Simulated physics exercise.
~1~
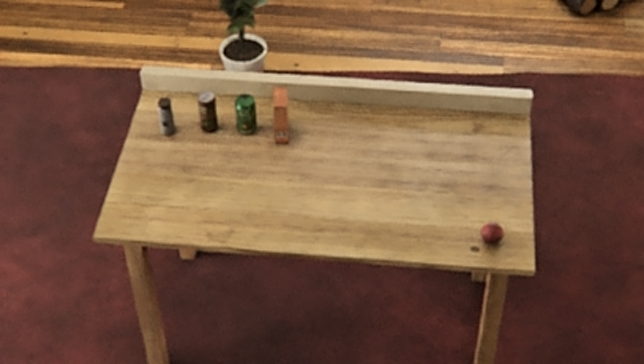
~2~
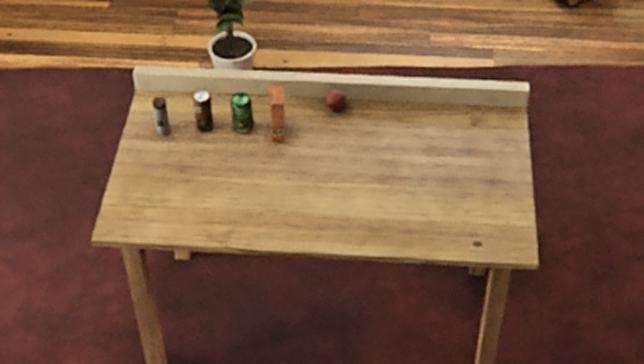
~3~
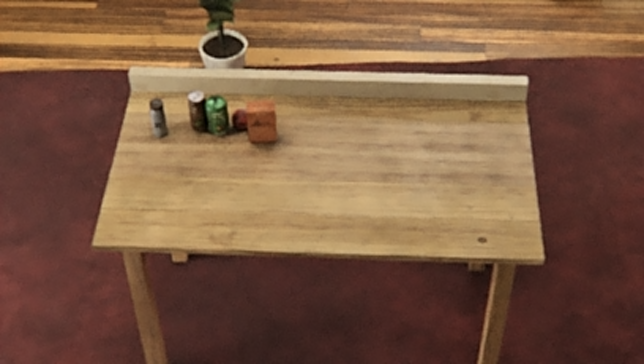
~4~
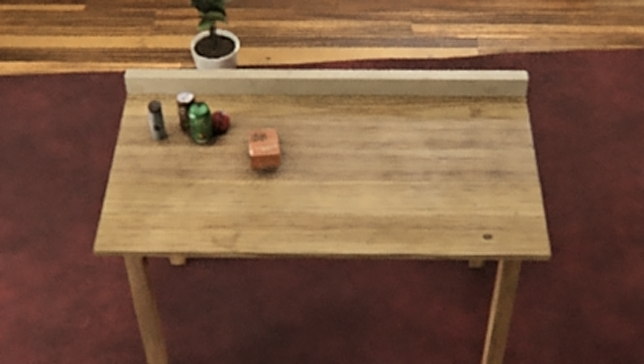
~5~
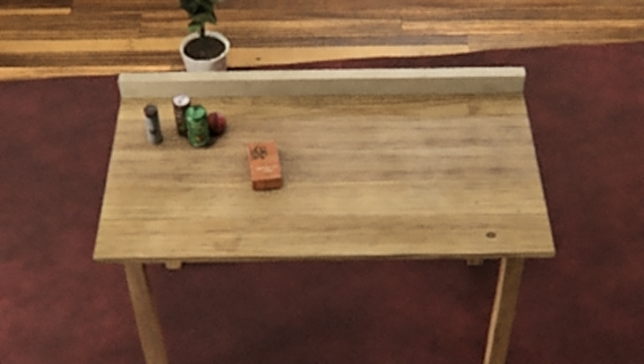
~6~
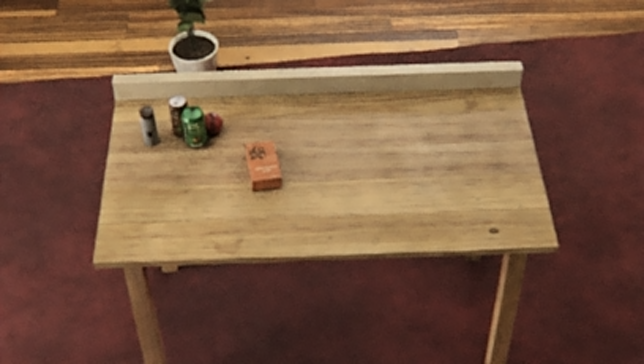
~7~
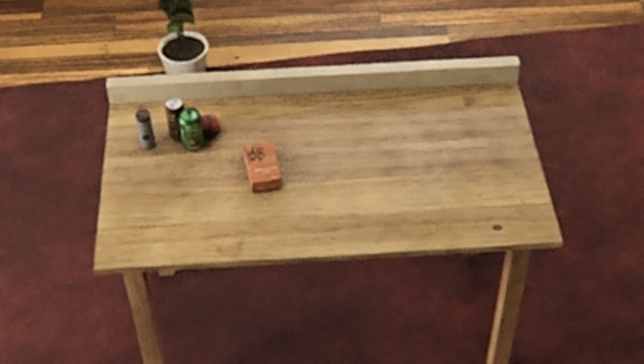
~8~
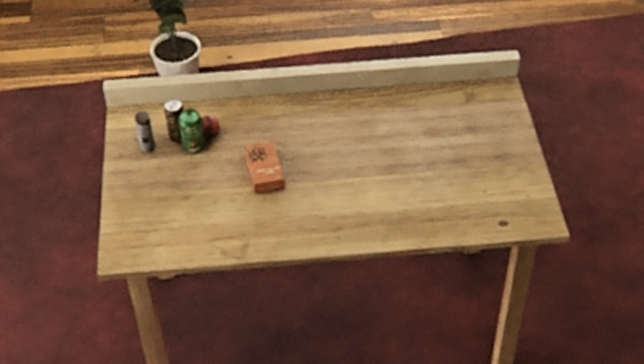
A red ball rolled up and left across a wooden table to the back rail, then carried on into an orange packet and the cans, leaving the packet lying flat nearer the middle while the shifted green can and brown can stayed upright.
